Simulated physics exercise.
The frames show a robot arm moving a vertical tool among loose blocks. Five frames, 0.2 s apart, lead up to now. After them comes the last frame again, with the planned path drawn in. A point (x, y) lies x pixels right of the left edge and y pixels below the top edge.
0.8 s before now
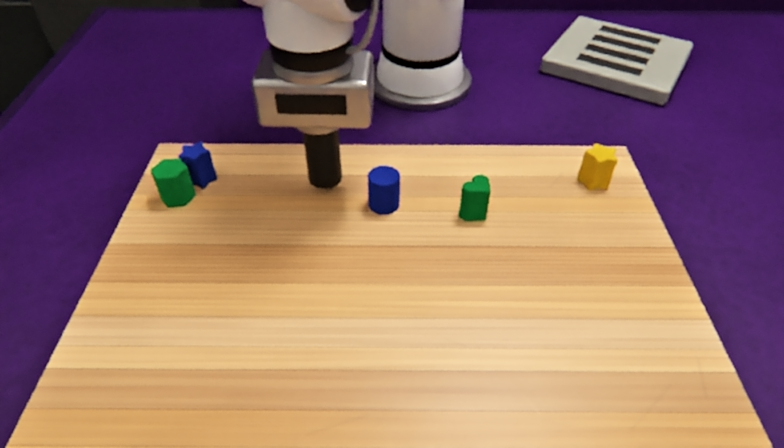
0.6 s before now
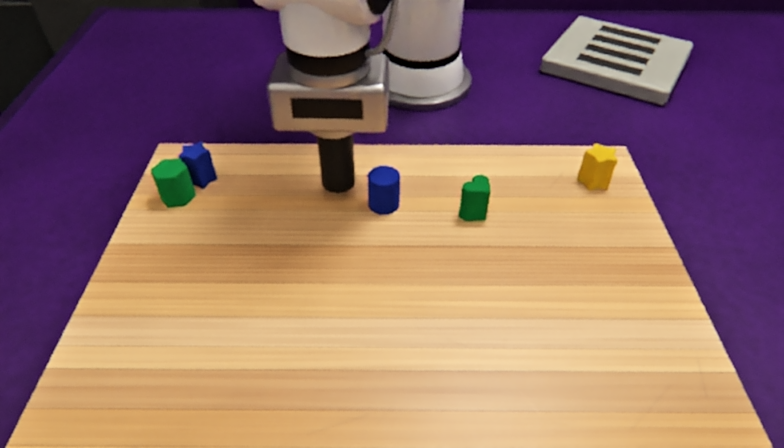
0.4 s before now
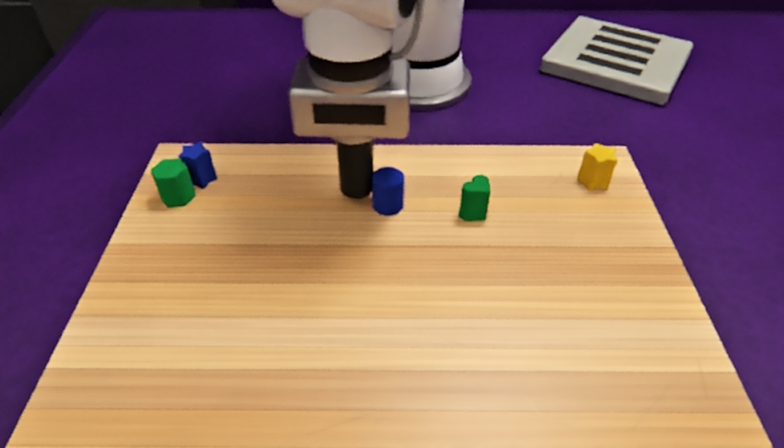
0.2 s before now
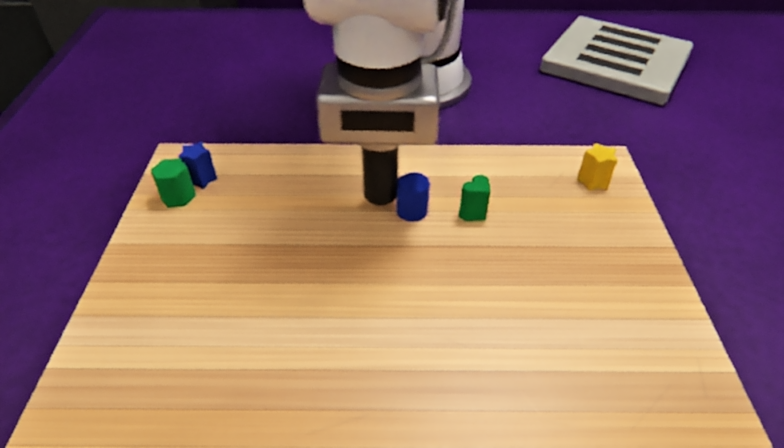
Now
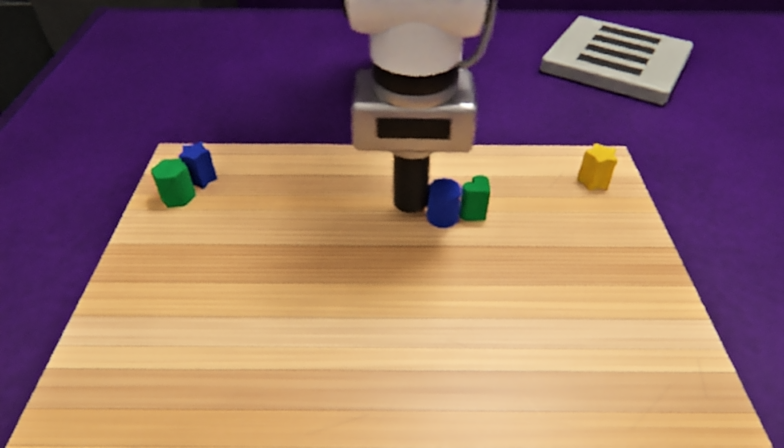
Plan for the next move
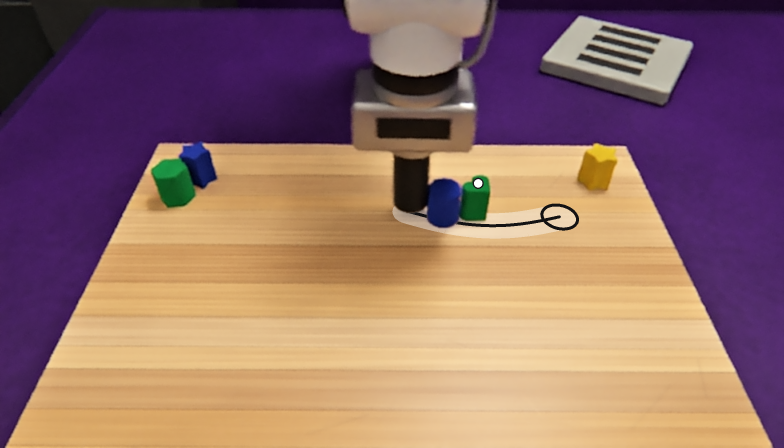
A white and grey robot arm with a black vertical tool moves rightward over a pale wooden board on a purple surface, seen from above and in front by a still camera. A green block and a blue one sit at left, a blue cylinder and green heart-shaped block near the middle, a yellow star at right. The tool meets the cylinder and pushes it right, close beside the green heart-shaped block.
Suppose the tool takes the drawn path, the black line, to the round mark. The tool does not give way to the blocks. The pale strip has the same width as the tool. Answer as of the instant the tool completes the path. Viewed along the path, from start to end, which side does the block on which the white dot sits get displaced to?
Off to the left side.
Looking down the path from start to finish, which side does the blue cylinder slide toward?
The blue cylinder goes right.
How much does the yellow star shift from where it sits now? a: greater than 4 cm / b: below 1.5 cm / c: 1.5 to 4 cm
The answer is b.
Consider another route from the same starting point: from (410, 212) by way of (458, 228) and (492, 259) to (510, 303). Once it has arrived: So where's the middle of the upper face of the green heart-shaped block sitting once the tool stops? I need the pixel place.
(505, 182)
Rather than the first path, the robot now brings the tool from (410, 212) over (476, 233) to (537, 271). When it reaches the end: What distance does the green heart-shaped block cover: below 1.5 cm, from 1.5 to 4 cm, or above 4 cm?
It's set to move 1.5-4 cm.
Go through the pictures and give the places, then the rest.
The first picture shows tool's lower end (325, 178); blue cylinder (384, 175); green heart-shaped block (478, 183); yellow star (603, 152).
The second picture shows tool (339, 182); blocks still.
The third picture shows tool (357, 188); blue cylinder (388, 176).
The fourth picture shows tool (381, 194); blue cylinder (414, 181).
The fifth picture shows tool (410, 201); blue cylinder (446, 188); green heart-shaped block (478, 183); yellow star (603, 152).
Drawn move, from (410, 212) by way of (460, 223) and (512, 225) to (560, 217); the dot is on the green heart-shaped block.
What follows on the original path. One third of the way, tool (462, 213); blue cylinder (500, 200); green heart-shaped block (506, 183), turned 115° anticlockwise.
Two thirds of the way, tool (514, 214); blue cylinder (552, 209); green heart-shaped block (530, 176).
At the end, tool (563, 206); blue cylinder (575, 213); green heart-shaped block (544, 169), turned 260° anticlockwise; yellow star still.
